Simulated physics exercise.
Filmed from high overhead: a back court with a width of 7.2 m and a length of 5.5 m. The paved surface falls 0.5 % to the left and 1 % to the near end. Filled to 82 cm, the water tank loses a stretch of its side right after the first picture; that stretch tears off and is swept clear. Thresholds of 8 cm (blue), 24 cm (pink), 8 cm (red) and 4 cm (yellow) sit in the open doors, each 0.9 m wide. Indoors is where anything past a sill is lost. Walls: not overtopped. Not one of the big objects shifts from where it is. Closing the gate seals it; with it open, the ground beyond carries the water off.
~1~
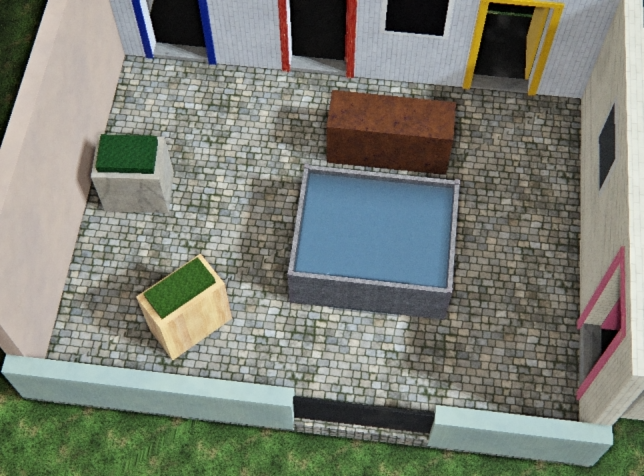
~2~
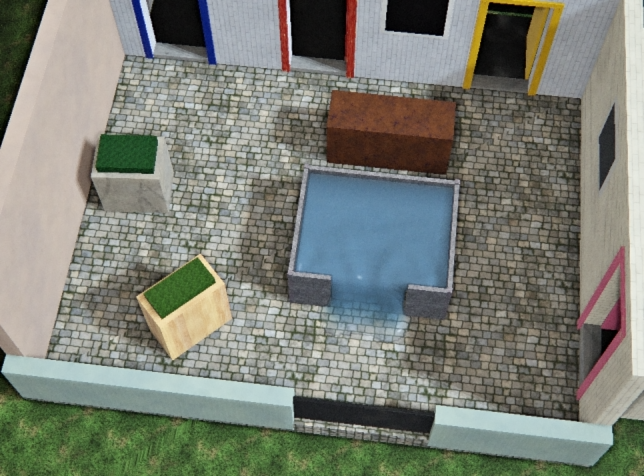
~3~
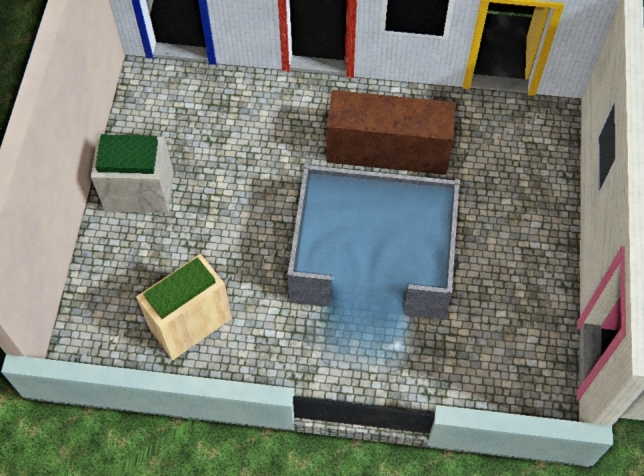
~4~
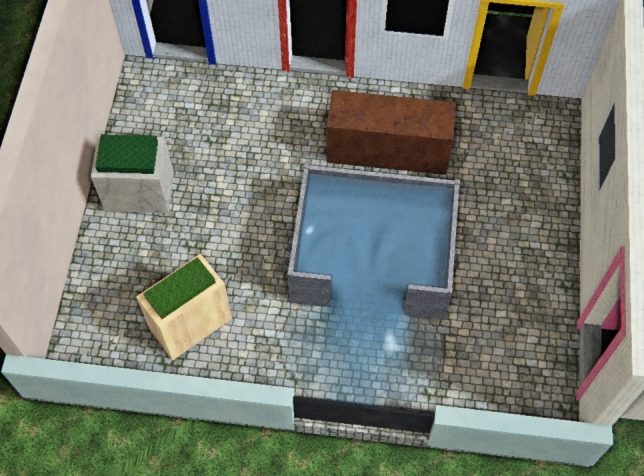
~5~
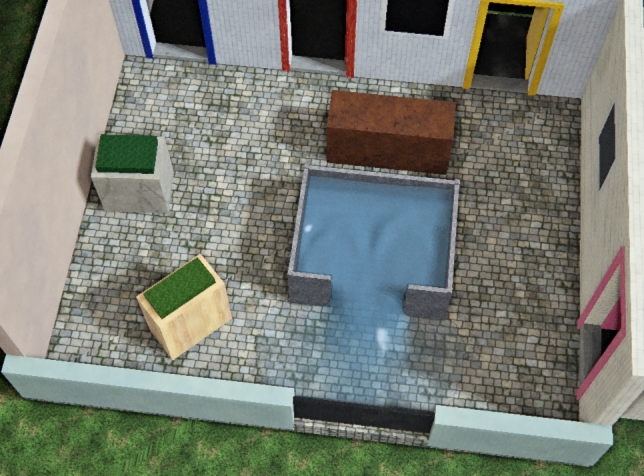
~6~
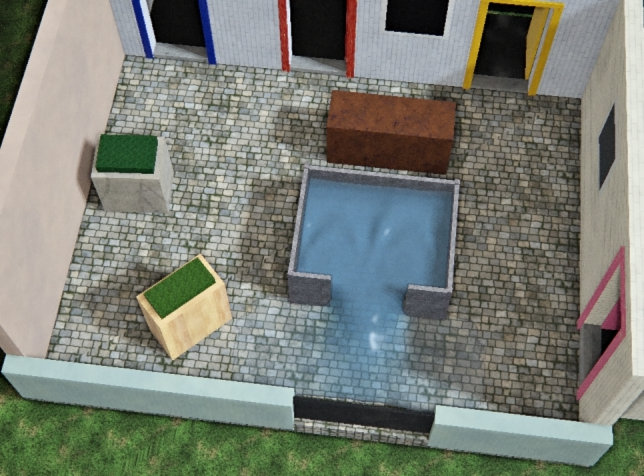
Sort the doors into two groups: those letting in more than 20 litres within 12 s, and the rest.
The blue door goes with the rest; the pink door goes with the rest; the red door goes with the rest; the yellow door goes in the first group.
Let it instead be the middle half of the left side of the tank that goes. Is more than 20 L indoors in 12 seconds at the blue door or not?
Against that limit: Blue beyond it.
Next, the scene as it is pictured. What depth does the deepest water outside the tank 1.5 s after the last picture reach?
Max depth: About 45 centimetres.
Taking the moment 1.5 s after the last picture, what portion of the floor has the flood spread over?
Some 30 per cent of the floor is wet.
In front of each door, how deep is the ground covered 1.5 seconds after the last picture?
Blue 0 cm, pink 25 cm, red 0 cm, yellow 0 cm.
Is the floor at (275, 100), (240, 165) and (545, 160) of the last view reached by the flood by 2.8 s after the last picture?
In that order: Dry, dry, under water.
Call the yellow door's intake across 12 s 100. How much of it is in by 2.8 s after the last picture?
About 0%.
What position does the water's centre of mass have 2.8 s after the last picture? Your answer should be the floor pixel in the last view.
Roughly (354, 309) in the last picture.
Then, 0.7 s after the last picture water covers 20 % of the floor and is deepest (51 cm) near (345, 412); blue door not reached, pink door not reached, red door not reached, yellow door not reached.
Then, 1.5 s after the last picture water covers 30 % of the floor and is deepest (45 cm) near (42, 376); blue door not reached, pink door 25 cm at the sill, 1 L in, red door not reached, yellow door not reached.
Then, 2.8 s after the last picture water covers 60 % of the floor and is deepest (28 cm) near (346, 399); blue door not reached, pink door 19 cm at the sill, 5 L in, red door not reached, yellow door not reached.
Then, 6.3 s after the last picture water covers 95 % of the floor and is deepest (15 cm) near (42, 376); blue door 6 cm at the sill, 0 L in, pink door 11 cm at the sill, 6 L in, red door 9 cm at the sill, 1 L in, yellow door 11 cm at the sill, 92 L in.
Then, 11.3 s after the last picture water covers 100 % of the floor and is deepest (13 cm) near (121, 164); blue door 9 cm at the sill, 2 L in, pink door 7 cm at the sill, 6 L in, red door 5 cm at the sill, 4 L in, yellow door 5 cm at the sill, 144 L in.
